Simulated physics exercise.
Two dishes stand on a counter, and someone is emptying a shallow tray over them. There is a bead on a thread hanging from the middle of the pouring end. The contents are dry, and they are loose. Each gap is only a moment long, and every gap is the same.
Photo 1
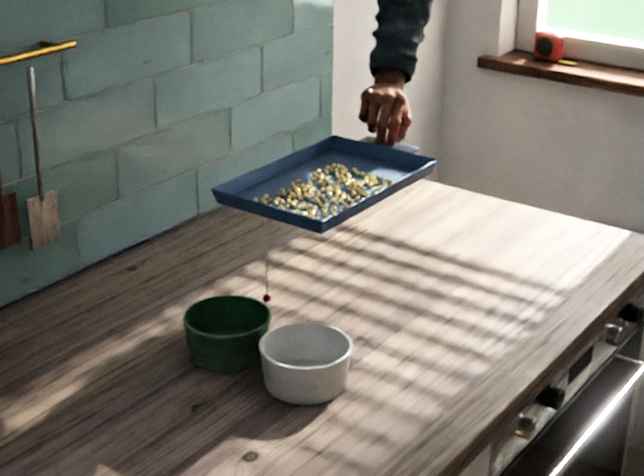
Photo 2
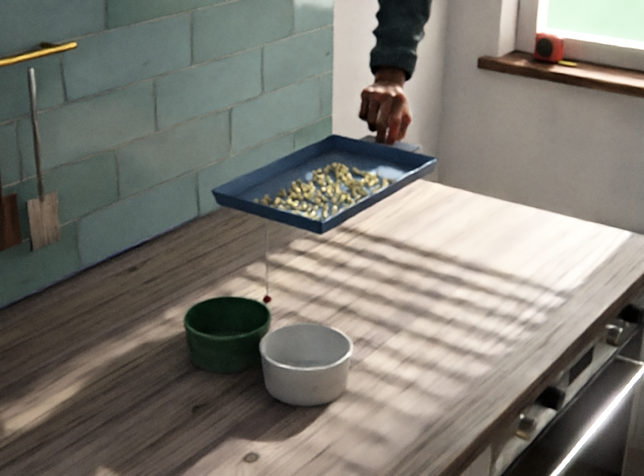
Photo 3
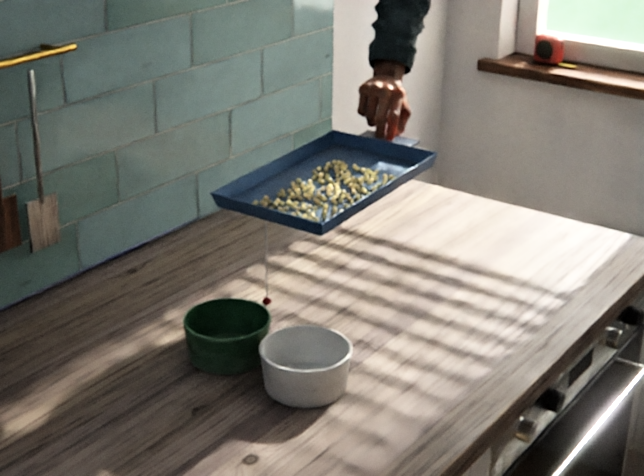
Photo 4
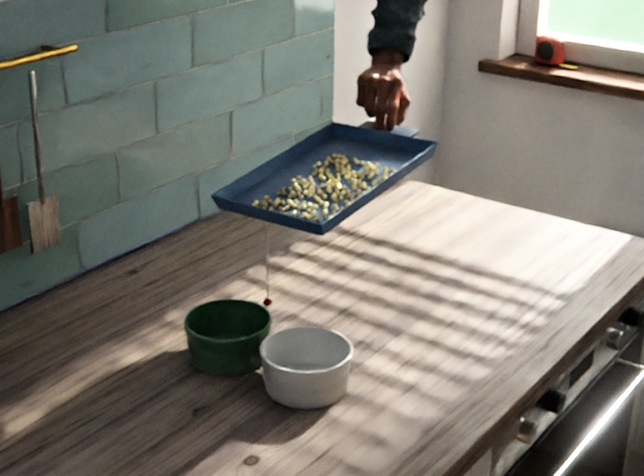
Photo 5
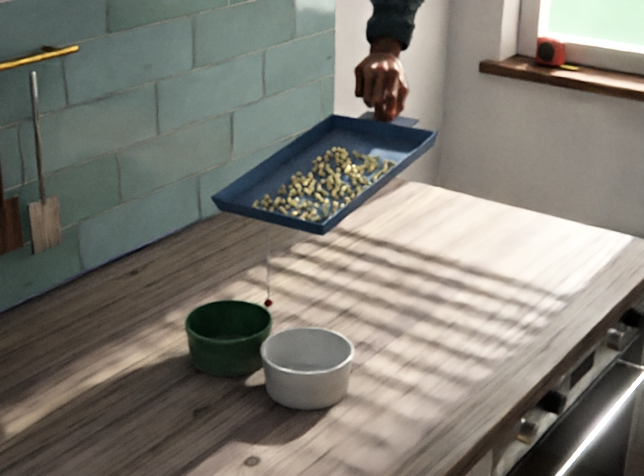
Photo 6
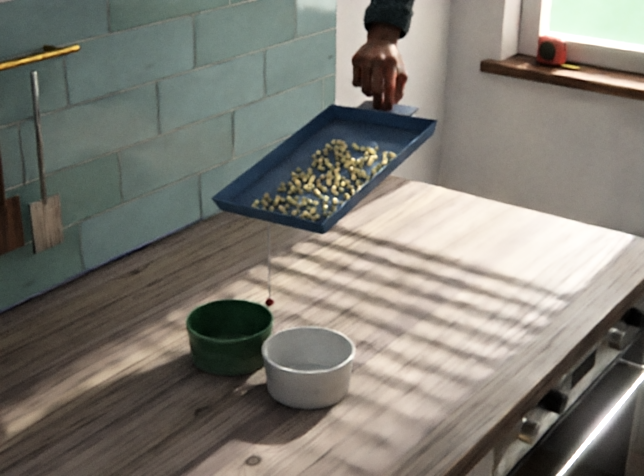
A hand in a dark sleeve holds a shallow blue tray of pale, loose beans above a wooden kitchen counter, seen from slightly above. Below are a green dish at left and a white one at right, with a small red bead hanging on a thread, green tiles behind and an orange object on the windowsill. The hand slowly raises the tray's far end, tilting it toward the near side, while the dishes stay put and the view barely shifts.
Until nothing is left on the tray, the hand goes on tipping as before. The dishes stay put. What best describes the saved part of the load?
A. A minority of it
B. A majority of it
A majority of it (B).
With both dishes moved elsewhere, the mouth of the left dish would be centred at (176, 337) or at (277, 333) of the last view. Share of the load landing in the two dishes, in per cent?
You'd end up with around 0 per cent and then around 20 per cent.
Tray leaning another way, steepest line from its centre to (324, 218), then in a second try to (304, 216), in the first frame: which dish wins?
First place: The dish to the right; second place: The dish to the right.
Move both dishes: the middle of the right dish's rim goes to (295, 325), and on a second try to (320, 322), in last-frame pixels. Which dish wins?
The dish at left, then the dish at left.
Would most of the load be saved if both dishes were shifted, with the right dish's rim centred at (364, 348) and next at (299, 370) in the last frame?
Held in all, by try: A smaller portion, then a smaller portion.
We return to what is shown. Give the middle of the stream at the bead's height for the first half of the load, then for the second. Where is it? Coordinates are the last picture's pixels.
I'd put it at roughly (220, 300), and after that at roughly (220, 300).
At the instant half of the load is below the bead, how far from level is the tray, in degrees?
Around 100°, give or take.
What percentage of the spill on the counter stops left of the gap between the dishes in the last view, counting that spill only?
Estimate: About 100 per cent.
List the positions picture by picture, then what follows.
The first frame shows corners of the pouring end at (217, 188) and (321, 219), level; middle of the load at (328, 193), soya beans; left dish at (199, 347); right dish at (278, 379); bead on its thread at (267, 298).
The second frame shows corners of the pouring end at (217, 190) and (322, 220), level; middle of the load at (329, 193).
The third frame shows corners of the pouring end at (216, 192) and (321, 221), tipped barely, lowest at the left corner; middle of the load at (328, 192).
The fourth frame shows corners of the pouring end at (216, 194) and (321, 222), tipped a little, lowest at the left corner; middle of the load at (329, 188).
The fifth frame shows corners of the pouring end at (217, 196) and (321, 222), tipped a little, lowest at the left corner; middle of the load at (329, 185).
The sixth frame shows corners of the pouring end at (217, 197) and (321, 221), tipped a little, lowest at the left corner; middle of the load at (328, 180); left dish at (202, 351); right dish at (281, 383).
Soon, tray tipped steeply; nearly all on the tray; a stray few in the left dish; a stray few in the air.
A while on, tray tipped right over; about a third on the tray; about a quarter in the left dish; a stray few outside both; about a third in the air.
Towards the end, tray tipped past a quarter turn; a stray few in the right dish; most in the left dish; about a quarter outside both.
Finally, tray tipped past a quarter turn; a stray few in the right dish; most in the left dish; about a quarter outside both.
